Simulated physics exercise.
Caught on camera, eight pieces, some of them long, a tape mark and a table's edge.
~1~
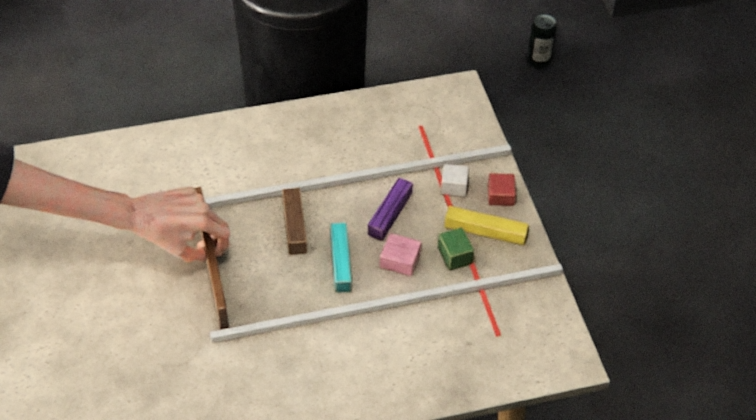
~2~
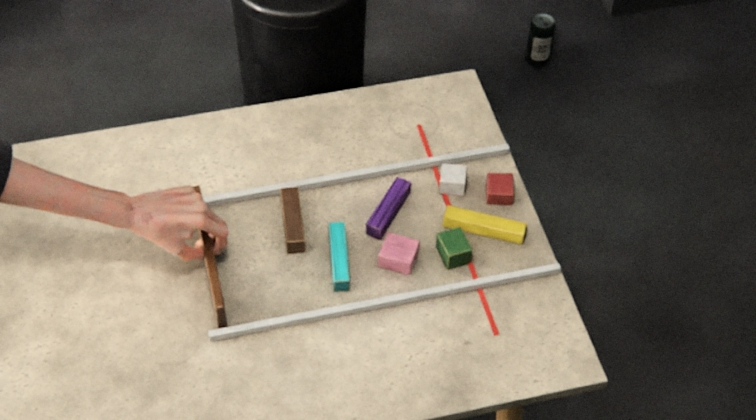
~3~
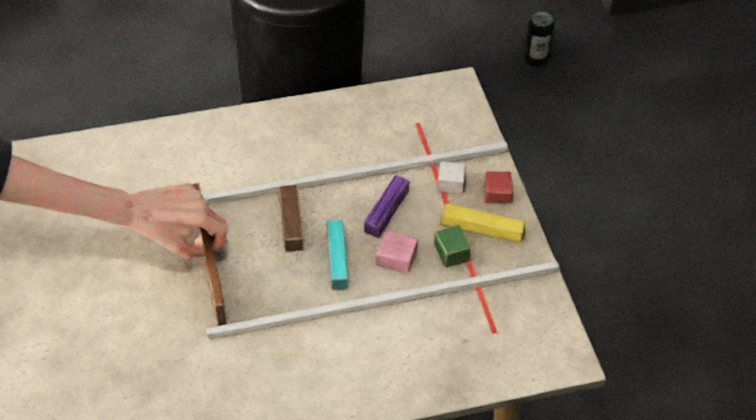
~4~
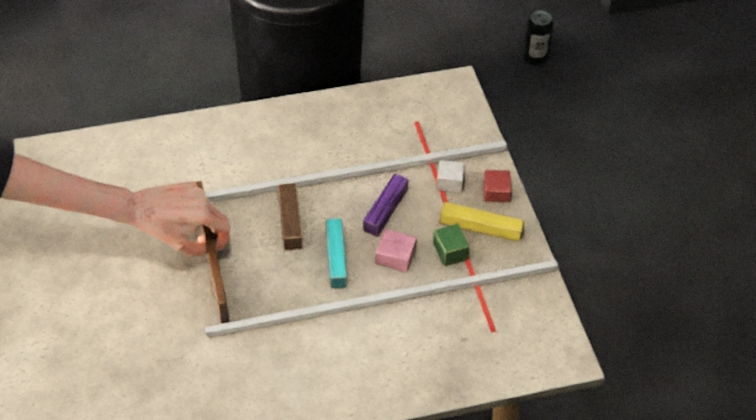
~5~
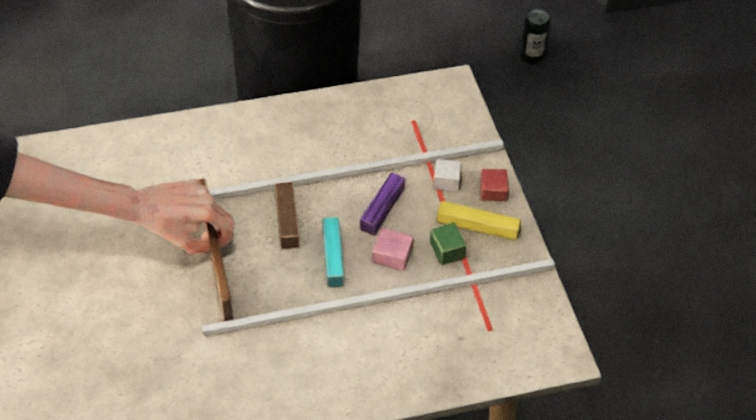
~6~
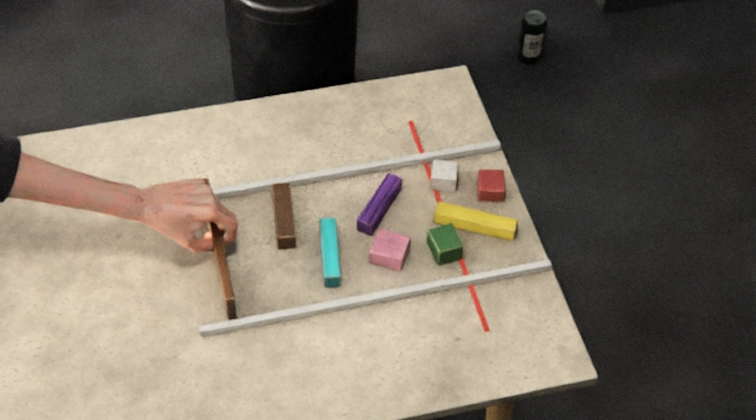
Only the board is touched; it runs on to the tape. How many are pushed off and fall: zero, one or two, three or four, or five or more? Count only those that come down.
In the end the number that fall off is zero.
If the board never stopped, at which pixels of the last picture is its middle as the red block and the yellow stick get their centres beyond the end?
Its middle is around (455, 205) and around (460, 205).
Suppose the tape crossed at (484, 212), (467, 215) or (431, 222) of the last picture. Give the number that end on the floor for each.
Try by try, 4, 3 and 0.
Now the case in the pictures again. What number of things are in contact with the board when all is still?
In contact: 2.
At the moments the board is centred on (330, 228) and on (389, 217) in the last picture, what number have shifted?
The counts are 3 and 6.
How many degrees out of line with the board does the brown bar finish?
Near 0 degrees.
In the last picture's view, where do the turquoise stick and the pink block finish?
The turquoise stick at (471, 229), the pink block at (496, 237).
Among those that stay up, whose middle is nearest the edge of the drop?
Foremost is the red block.
A little later, none off yet; red block at rest near (491, 185); yellow stick at rest near (476, 221); white block at rest near (444, 176).
Next, none off yet; red block moving near (493, 184); yellow stick shifted a little near (496, 212); white block shifted a little near (456, 171).
When it is over, the number that fall off is zero.
